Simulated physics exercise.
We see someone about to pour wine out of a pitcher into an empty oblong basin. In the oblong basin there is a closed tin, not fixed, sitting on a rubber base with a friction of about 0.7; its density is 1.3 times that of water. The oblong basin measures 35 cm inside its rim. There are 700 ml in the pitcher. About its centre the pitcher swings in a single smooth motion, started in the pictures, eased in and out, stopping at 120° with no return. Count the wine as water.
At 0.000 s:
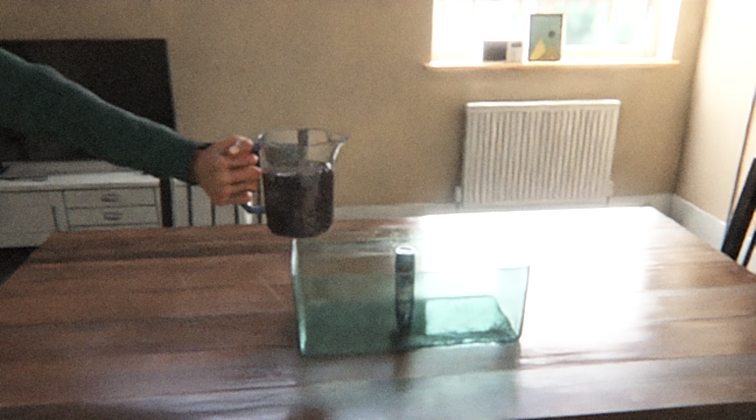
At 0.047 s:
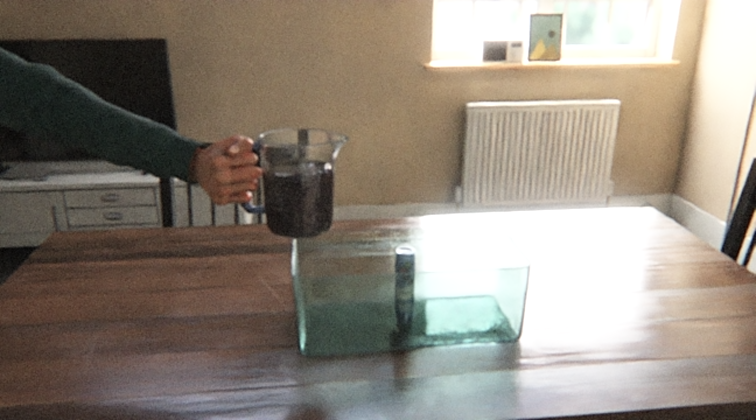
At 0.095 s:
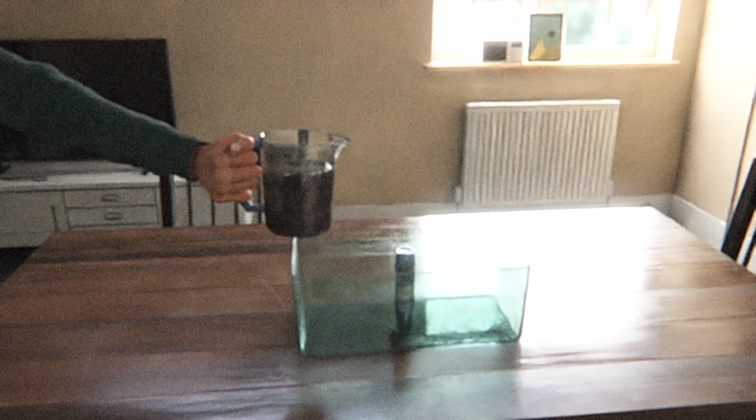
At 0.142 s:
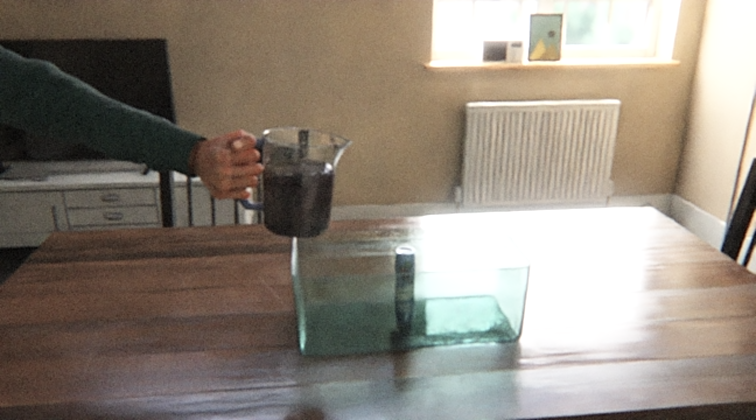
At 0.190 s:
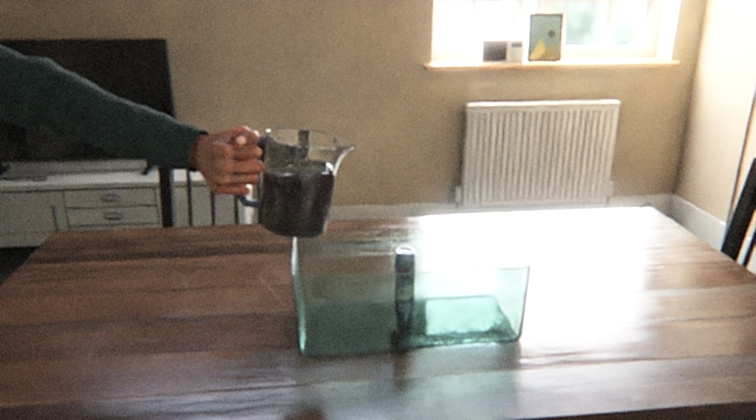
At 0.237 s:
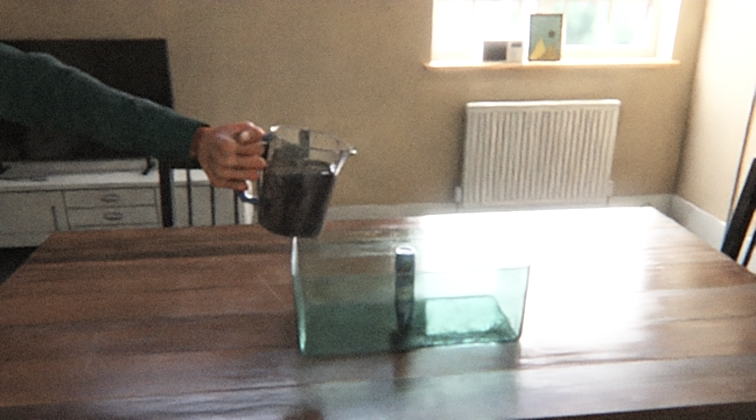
To begin with, a hand in a dark green sleeve holds a clear pitcher of dark liquid upright above the left end of a greenish glass basin on a wooden table, a dark cylindrical object standing inside it. The hand then slowly tilts the pitcher slightly to the right, its spout lowering a little.
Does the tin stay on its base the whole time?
I'd say it will ride it out.
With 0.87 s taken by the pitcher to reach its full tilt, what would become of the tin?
Outcome - the tin remains standing.
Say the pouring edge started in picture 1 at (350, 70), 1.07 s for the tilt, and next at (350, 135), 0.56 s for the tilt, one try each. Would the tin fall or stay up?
First it falls; then it remains upright.
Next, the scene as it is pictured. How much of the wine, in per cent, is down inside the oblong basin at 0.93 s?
That comes to about 70 percent.
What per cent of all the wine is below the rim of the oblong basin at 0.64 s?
About 2 per cent.
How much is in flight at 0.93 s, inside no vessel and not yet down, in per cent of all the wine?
Estimate: About 12 in a hundred.
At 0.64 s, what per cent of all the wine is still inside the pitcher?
About 86 percent.
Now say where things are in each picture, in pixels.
The first picture shows tilt 0°; pouring edge (349, 137); surface from (263, 167) to (333, 165); the oblong basin's rim runs from (293, 256) to (517, 246); the tin's top is at (406, 254).
The second picture shows tilt 1°; pouring edge (349, 138); surface from (263, 168) to (333, 166).
The third picture shows tilt 2°; pouring edge (350, 139); surface from (264, 167) to (333, 166).
The fourth picture shows tilt 5°; pouring edge (352, 142); surface from (265, 167) to (334, 166).
The fifth picture shows tilt 9°; pouring edge (355, 146); surface from (266, 168) to (335, 167).
The sixth picture shows tilt 14°; pouring edge (358, 150); surface from (266, 169) to (336, 166).
Then, 0.64 s in, the tilt is 78° and 86 per cent is still to pour; the tin stands where it began.
Then, 0.93 s in, the tilt is 115° and 18 per cent is still to pour; the tin stands 1 cm from where it began.
Then, 1.24 s in, the tilt is 120° and 0 per cent is still to pour; the tin stands 1 cm from where it began.
Then, 1.57 s in, the tilt is 120° and 0 per cent is still to pour; the tin stands 2 cm from where it began.
Finally, the tin stands 1 cm from where it began.
